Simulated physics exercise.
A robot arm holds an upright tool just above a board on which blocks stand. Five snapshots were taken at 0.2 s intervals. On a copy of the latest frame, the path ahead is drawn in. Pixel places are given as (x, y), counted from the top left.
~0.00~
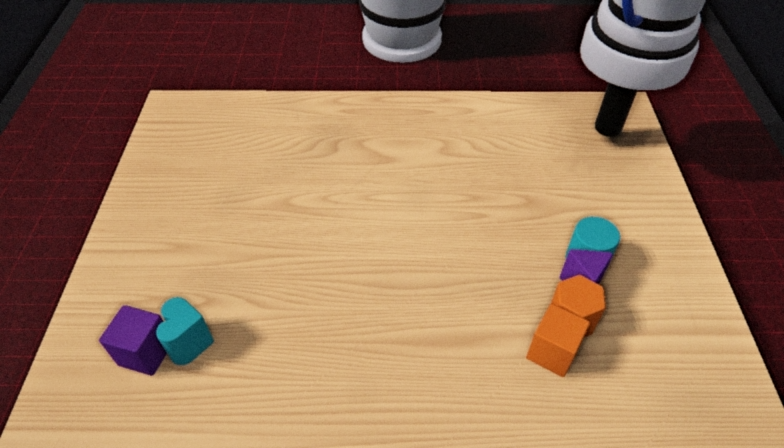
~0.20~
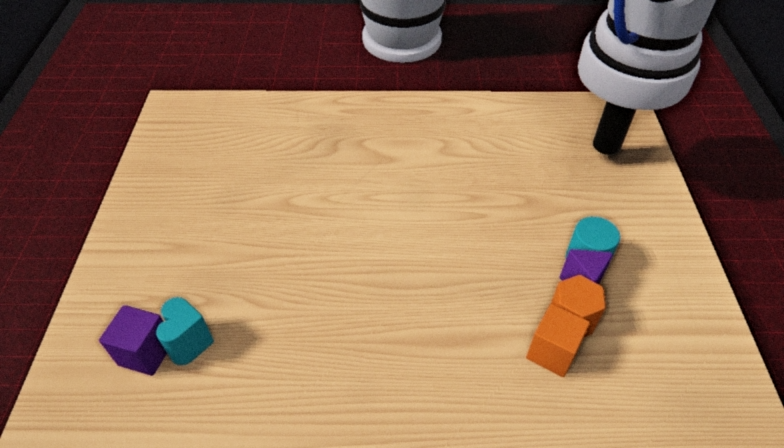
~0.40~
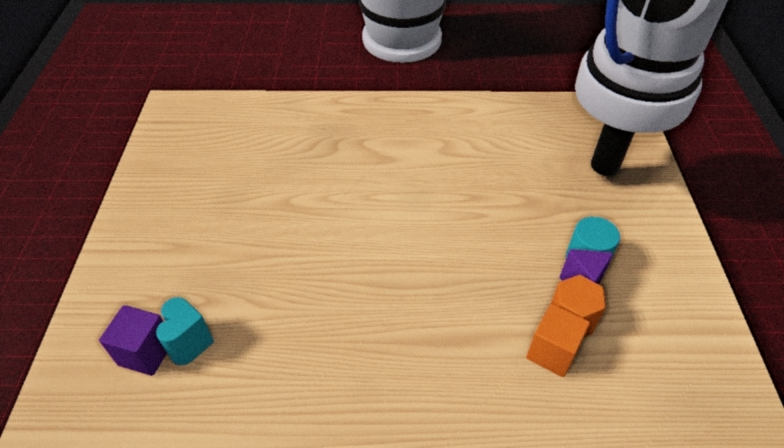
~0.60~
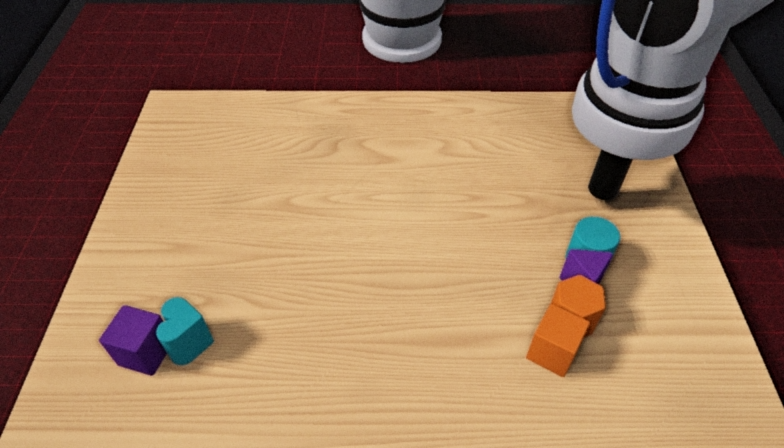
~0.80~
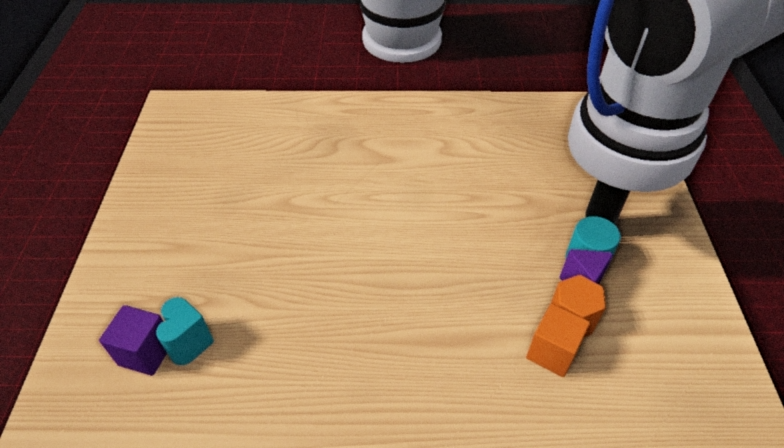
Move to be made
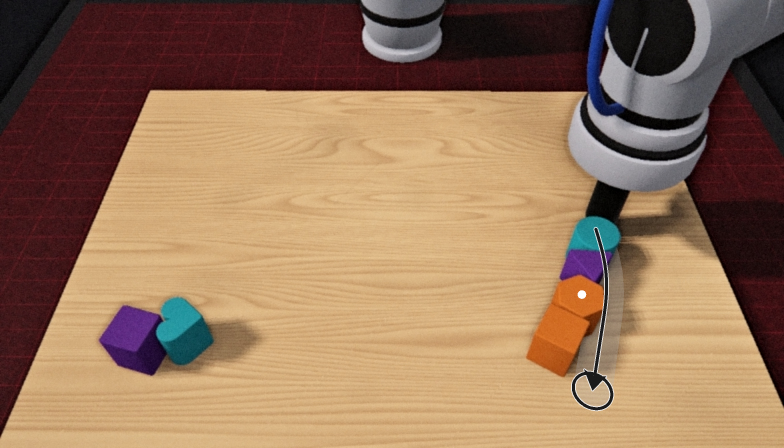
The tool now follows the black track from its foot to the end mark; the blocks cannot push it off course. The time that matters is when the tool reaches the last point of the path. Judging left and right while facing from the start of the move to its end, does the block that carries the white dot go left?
I believe not.
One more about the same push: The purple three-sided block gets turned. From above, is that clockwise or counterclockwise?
The sense of turning is anti-clockwise.
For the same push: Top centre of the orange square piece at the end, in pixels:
Roughly at (513, 358).
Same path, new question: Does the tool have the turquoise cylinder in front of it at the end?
No, I don't think so.
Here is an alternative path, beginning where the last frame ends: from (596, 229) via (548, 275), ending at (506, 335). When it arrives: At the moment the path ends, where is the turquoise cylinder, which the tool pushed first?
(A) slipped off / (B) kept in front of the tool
Option A.
The line goes from (596, 229) via (606, 278) and (602, 331), ending at (592, 391); the dot is on the orange six-sided block.
On the path given first. One third of the way, tool (611, 269); orange square piece (556, 340), turned 20° clockwise; orange six-sided block (585, 314), turned 15° clockwise; purple three-sided block (609, 294), turned 15° anticlockwise; turquoise cylinder (586, 264).
Two thirds of the way, tool (607, 322); orange square piece (548, 344), turned 30° clockwise; orange six-sided block (581, 321), turned 25° clockwise; purple three-sided block (636, 336); turquoise cylinder (577, 267).
At the end, tool (598, 382); orange square piece (513, 358), turned 70° clockwise; orange six-sided block (561, 360), turned 60° clockwise; purple three-sided block (645, 367), turned 80° anticlockwise; turquoise cylinder (577, 267).
